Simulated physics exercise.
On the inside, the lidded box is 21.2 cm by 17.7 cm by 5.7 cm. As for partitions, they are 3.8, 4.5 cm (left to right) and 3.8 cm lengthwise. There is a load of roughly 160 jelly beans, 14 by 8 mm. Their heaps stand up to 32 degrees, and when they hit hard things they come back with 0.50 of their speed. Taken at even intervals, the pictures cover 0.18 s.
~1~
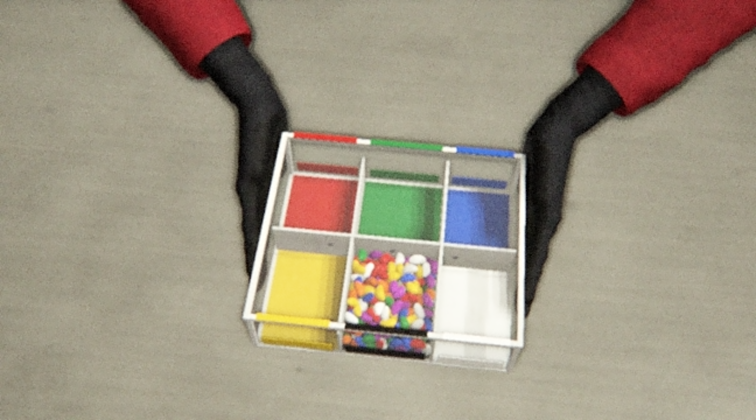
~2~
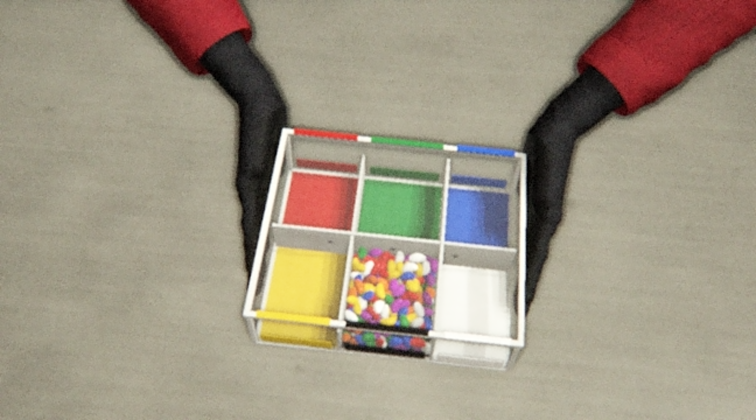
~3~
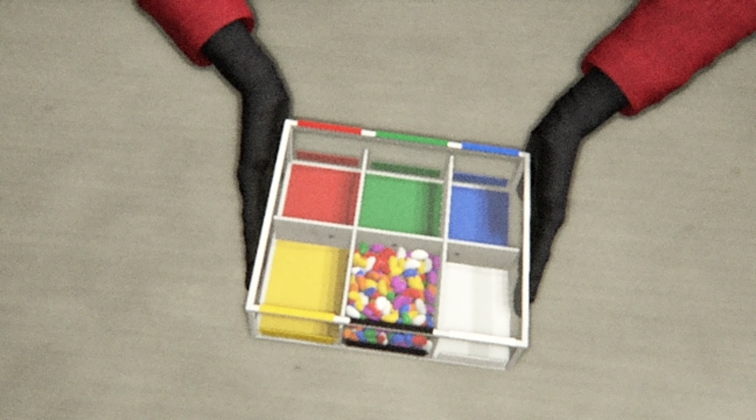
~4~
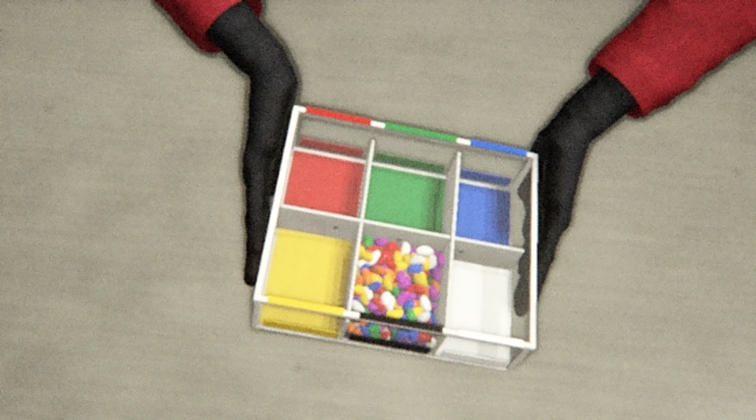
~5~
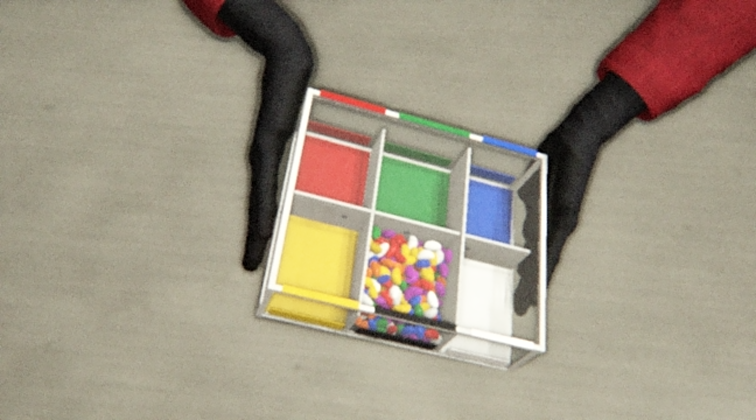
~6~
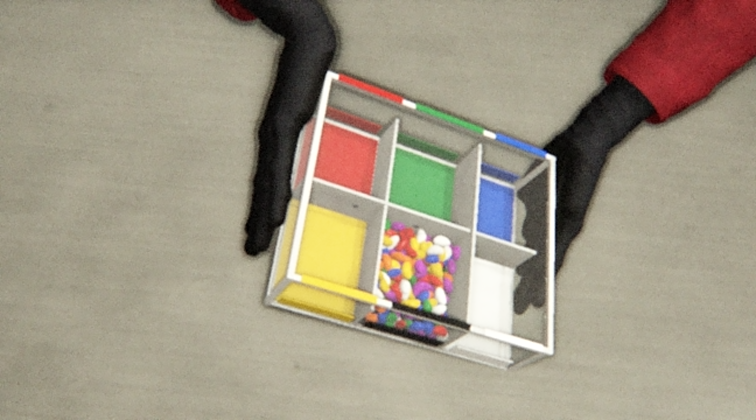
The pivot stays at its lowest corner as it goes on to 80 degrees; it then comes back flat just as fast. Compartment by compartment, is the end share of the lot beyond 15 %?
In order: Red compartment: Does not clear the bar; blue compartment: Does not clear the bar; green compartment: Does not clear the bar; yellow compartment: Does not clear the bar; white compartment: Does not clear the bar; black compartment: Clears the bar.
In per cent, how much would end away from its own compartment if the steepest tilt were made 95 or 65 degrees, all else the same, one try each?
First try: Around 15 %; second try: Around 10 %.
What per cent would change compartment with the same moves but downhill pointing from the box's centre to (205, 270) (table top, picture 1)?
I'd estimate about 40 %.
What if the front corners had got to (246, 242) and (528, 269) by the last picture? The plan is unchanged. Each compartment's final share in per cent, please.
Final shares: Red 5%, blue 0%, green 45%, yellow 0%, white 0%, black 50%.
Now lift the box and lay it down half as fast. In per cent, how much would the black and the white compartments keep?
That way black would end with 85 per cent and white with 15 per cent.
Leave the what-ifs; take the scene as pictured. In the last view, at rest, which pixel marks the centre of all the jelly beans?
Once everything settles, the centre is around (407, 305).
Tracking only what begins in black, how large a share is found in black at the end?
Around 90 percent stays put.
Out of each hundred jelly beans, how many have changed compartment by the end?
10 percent.
Then, 0.39 s after the last picture, tilt 78 degrees; white 5 %, black 95 %.
Then, 0.65 s after the last picture, tilt 31 degrees; white 10 %, black 90 %.
Then, 1.02 s after the last picture, tilt 0 degrees; white 10 %, black 90 %.
In the end, red 0 %, blue 0 %, green 0 %, yellow 0 %, white 10 %, black 90 %.
